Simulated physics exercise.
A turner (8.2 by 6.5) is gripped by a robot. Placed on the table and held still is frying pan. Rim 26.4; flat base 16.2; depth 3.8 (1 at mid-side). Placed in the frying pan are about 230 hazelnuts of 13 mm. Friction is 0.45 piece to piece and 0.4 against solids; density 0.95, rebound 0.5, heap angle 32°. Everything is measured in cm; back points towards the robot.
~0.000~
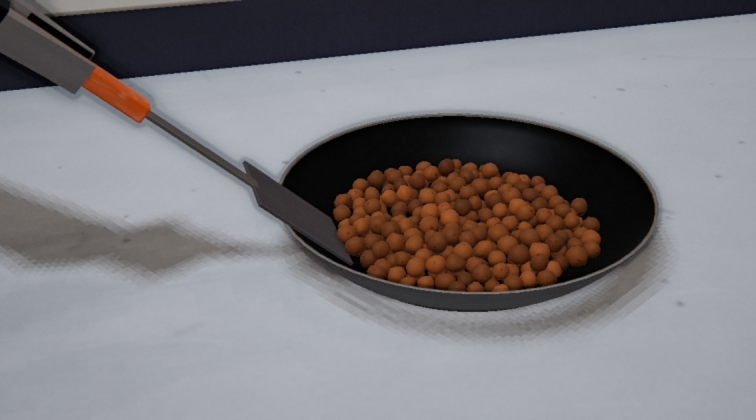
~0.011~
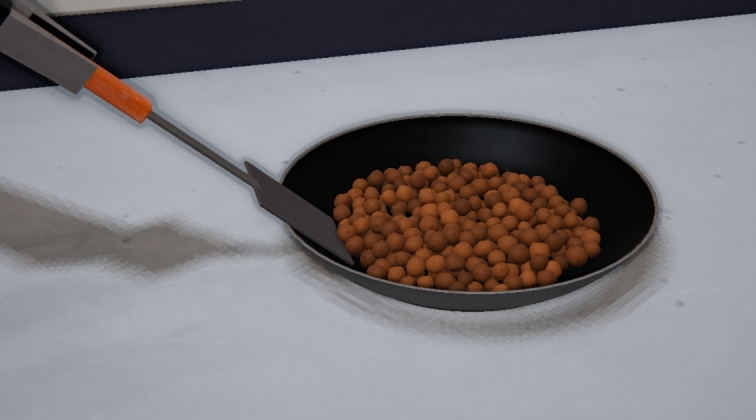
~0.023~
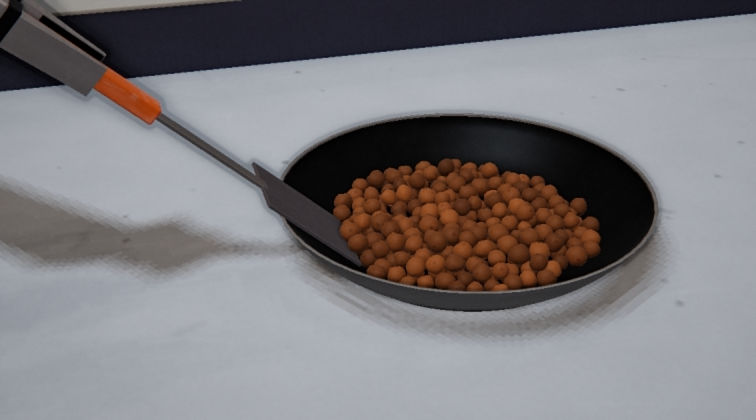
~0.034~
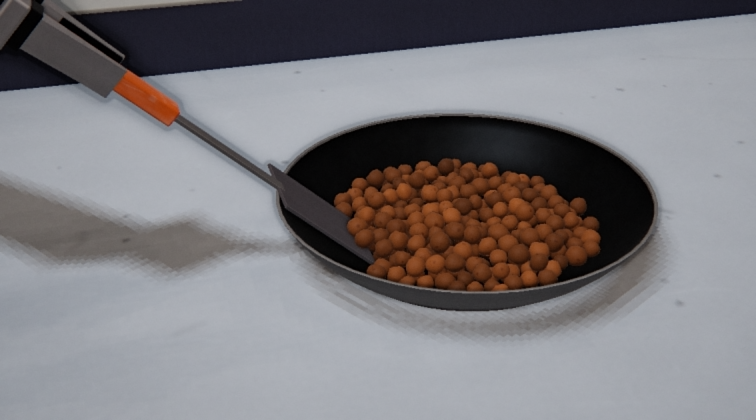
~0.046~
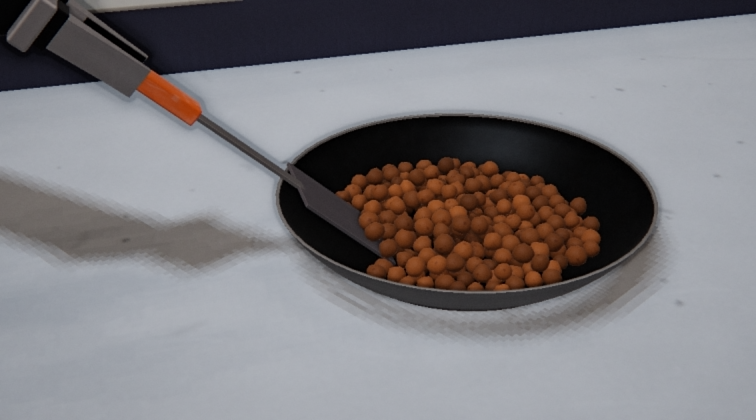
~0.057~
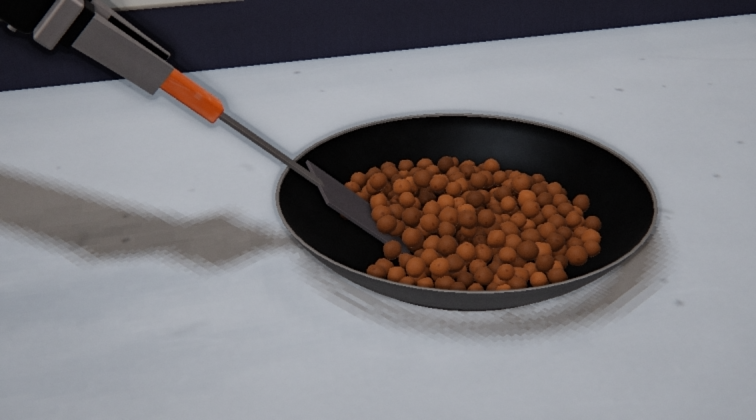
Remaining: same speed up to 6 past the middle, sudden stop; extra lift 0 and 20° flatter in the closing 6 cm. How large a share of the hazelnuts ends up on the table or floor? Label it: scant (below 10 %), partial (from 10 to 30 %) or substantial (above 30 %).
Scant (below 10 %).
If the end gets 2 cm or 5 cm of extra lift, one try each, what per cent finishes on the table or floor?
First try around 5 percent, second try around 10 percent.
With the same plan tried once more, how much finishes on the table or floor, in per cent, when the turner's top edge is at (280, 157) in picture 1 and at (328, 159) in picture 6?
0 per cent.
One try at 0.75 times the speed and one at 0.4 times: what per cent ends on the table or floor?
About 0 and 0 per cent.
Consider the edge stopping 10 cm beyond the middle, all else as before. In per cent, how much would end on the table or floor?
20 %, roughly.
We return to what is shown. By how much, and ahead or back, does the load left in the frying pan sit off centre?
It rests close to 4.0 centimetres ahead of centre.
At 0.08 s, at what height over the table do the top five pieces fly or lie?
Height: Approx. 5 cm.
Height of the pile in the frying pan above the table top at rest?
It reaches around 4.5 cm.
By 0.08 s, sloping 43°, highest piece 7 above the table; 233 in the frying pan.
By 0.11 s, sloping 37°, highest piece 9 above the table; 233 in the frying pan.
By 0.33 s, sloping 23°, highest piece 4 above the table; 229 in the frying pan, 3 on the table or floor, 1 on the blade or in flight.
By 1.38 s, sloping 23°, highest piece 4 above the table; 229 in the frying pan, 4 on the table or floor.
Final count, 229 in the frying pan, 4 on the table or floor. That is 2 % on the table or floor.
